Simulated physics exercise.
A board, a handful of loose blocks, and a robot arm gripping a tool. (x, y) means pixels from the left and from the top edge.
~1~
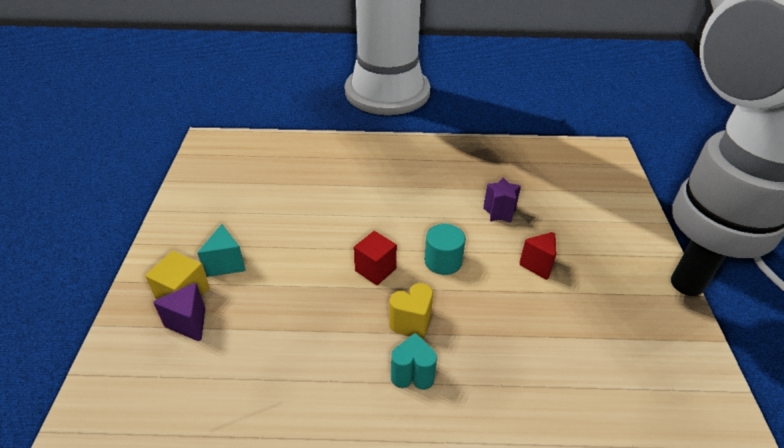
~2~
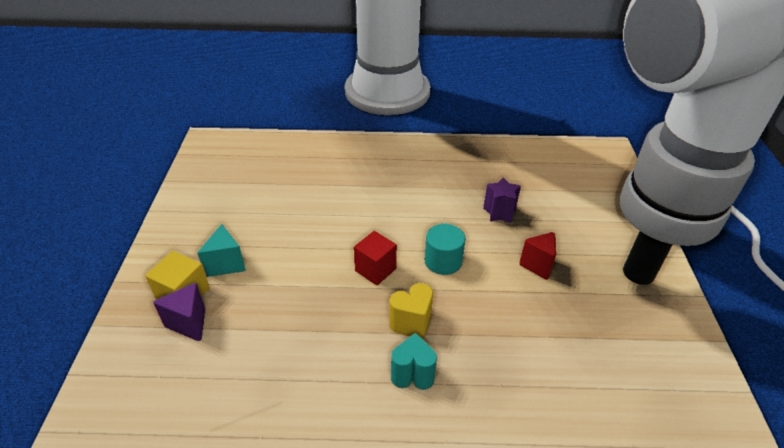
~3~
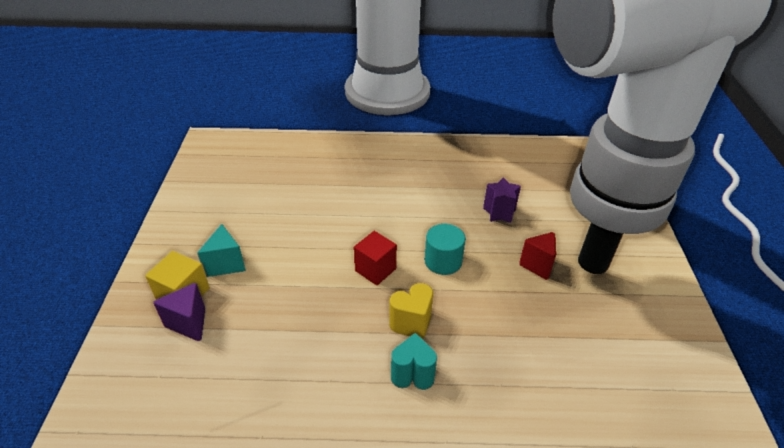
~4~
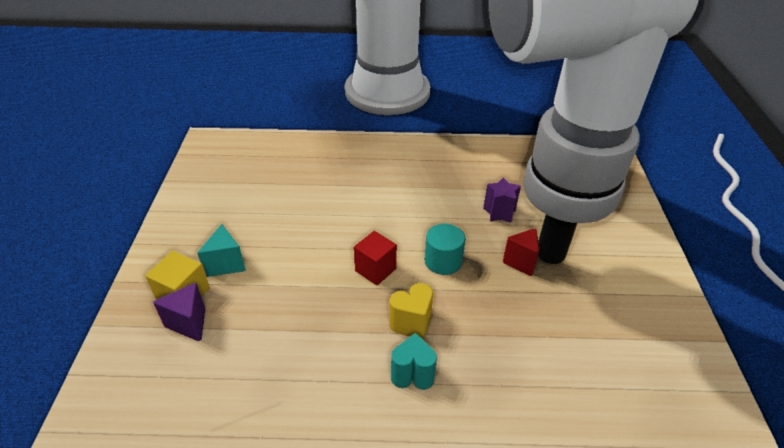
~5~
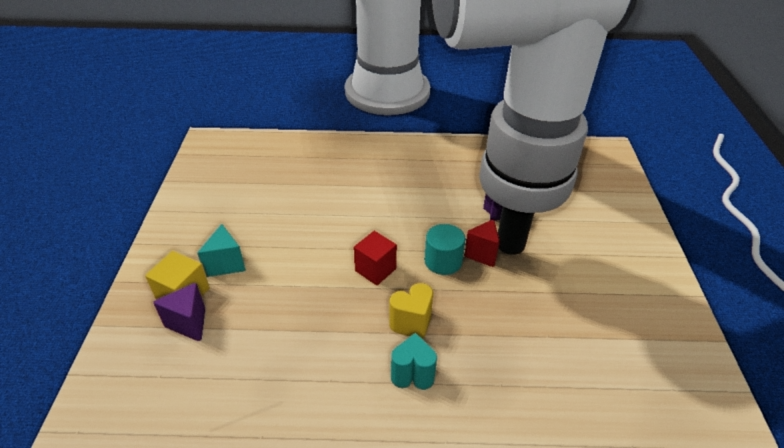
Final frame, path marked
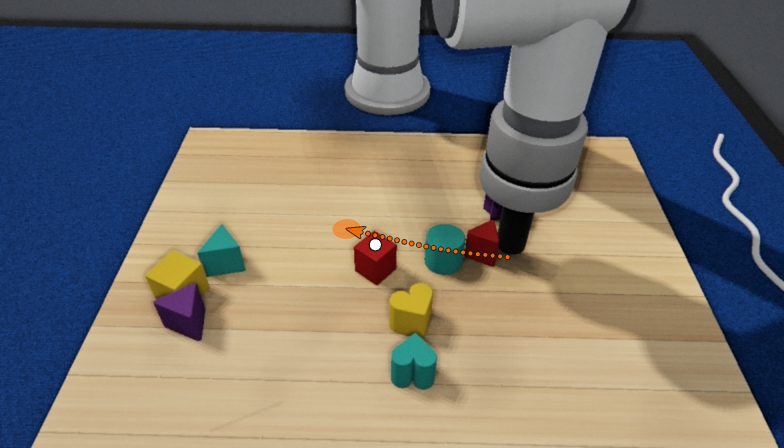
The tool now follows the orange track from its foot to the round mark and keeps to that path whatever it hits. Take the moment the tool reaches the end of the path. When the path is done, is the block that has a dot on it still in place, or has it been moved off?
It does get moved.
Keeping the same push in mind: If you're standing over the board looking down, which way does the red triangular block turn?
Looking from above, the answer is clockwise.
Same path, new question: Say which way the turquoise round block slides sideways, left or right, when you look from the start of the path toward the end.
That block drifts left.
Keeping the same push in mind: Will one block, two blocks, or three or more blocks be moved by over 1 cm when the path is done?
Three or more blocks move.
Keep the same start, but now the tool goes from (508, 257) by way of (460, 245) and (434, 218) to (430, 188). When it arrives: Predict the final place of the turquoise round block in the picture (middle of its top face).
It is going to be at (425, 237).
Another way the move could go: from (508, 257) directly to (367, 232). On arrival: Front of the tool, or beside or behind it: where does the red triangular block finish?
The block stays ahead.
The drawn path runs from (508, 257) over (424, 246) to (347, 229); the dot is on the red square piece.
The first path, step by step. One third of the way, tool at (453, 238); turquoise round block at (419, 236); red triangular block at (432, 214), turned 25° clockwise.
Two thirds of the way, tool at (398, 228); red square piece at (359, 255), turned 25° clockwise; turquoise round block at (389, 239); red triangular block at (393, 198), turned 95° clockwise.
At the end, tool at (346, 216); red square piece at (359, 255), turned 25° clockwise; turquoise round block at (389, 239); red triangular block at (389, 196), turned 115° clockwise; purple star not moved.
